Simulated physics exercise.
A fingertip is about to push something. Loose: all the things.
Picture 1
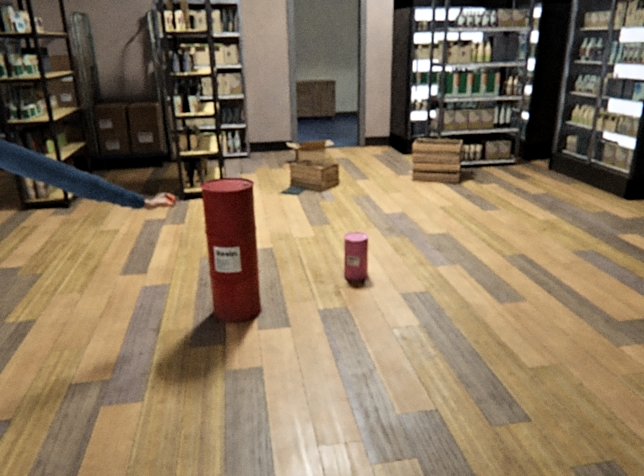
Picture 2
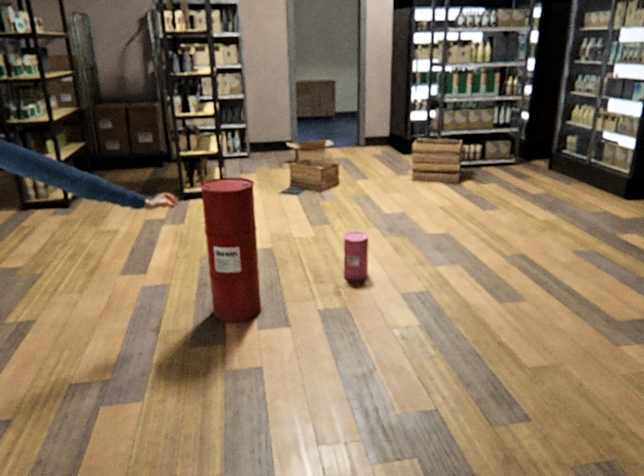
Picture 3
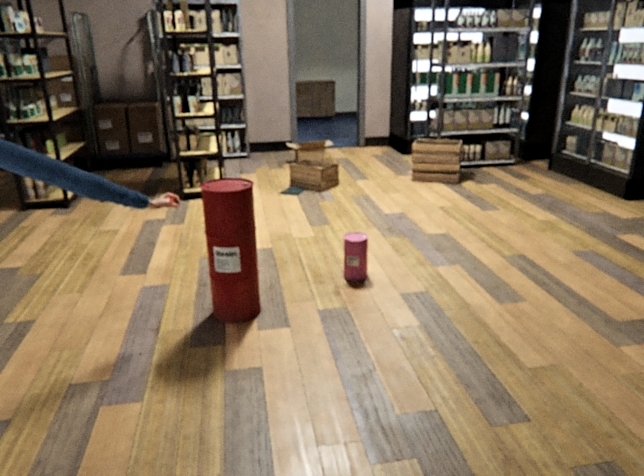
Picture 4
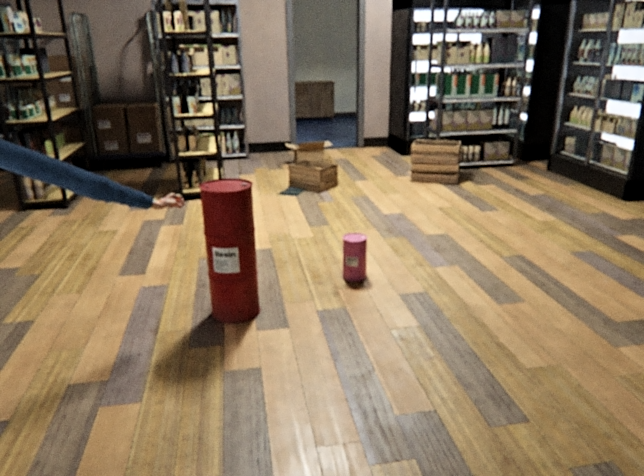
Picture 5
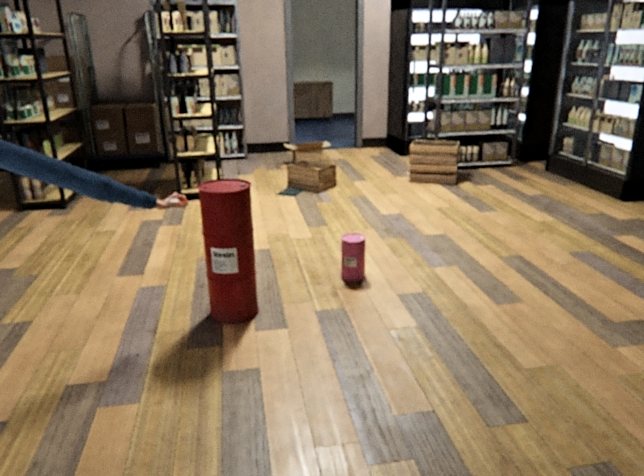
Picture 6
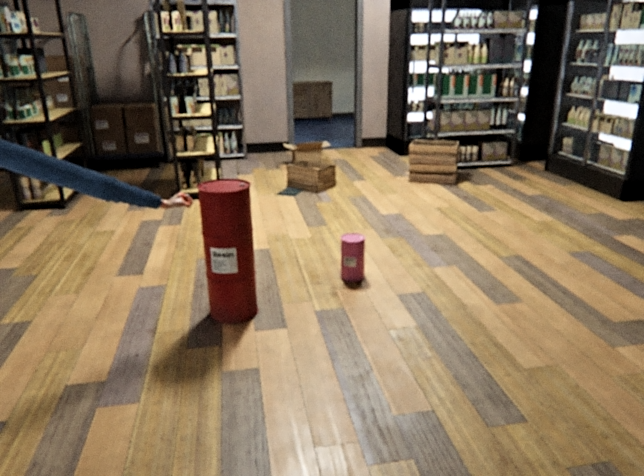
In this clip, an arm in a blue sleeve reaches in from the left, its hand moving slightly right toward a tall red drum near a smaller pink cylinder on a wooden floor, while the objects barely shift in view.
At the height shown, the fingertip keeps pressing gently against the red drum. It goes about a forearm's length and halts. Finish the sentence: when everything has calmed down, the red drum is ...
When everything has calmed down, the red drum is knocked over.
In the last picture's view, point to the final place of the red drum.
Near (326, 282).
Then, 0.40 s past the last view, red drum rocked 9° from its first pose near (240, 248).
Then, 1.00 s past the last view, red drum rocked 28° from its first pose near (264, 245).
Then, 1.30 s past the last view, red drum rocked 52° from its first pose near (293, 252).
Then, 1.50 s past the last view, red drum on its side near (324, 283).
Finally, down or leaning hard on the floor, red drum. Final places as the last picture's camera would see them, red drum near (326, 282).
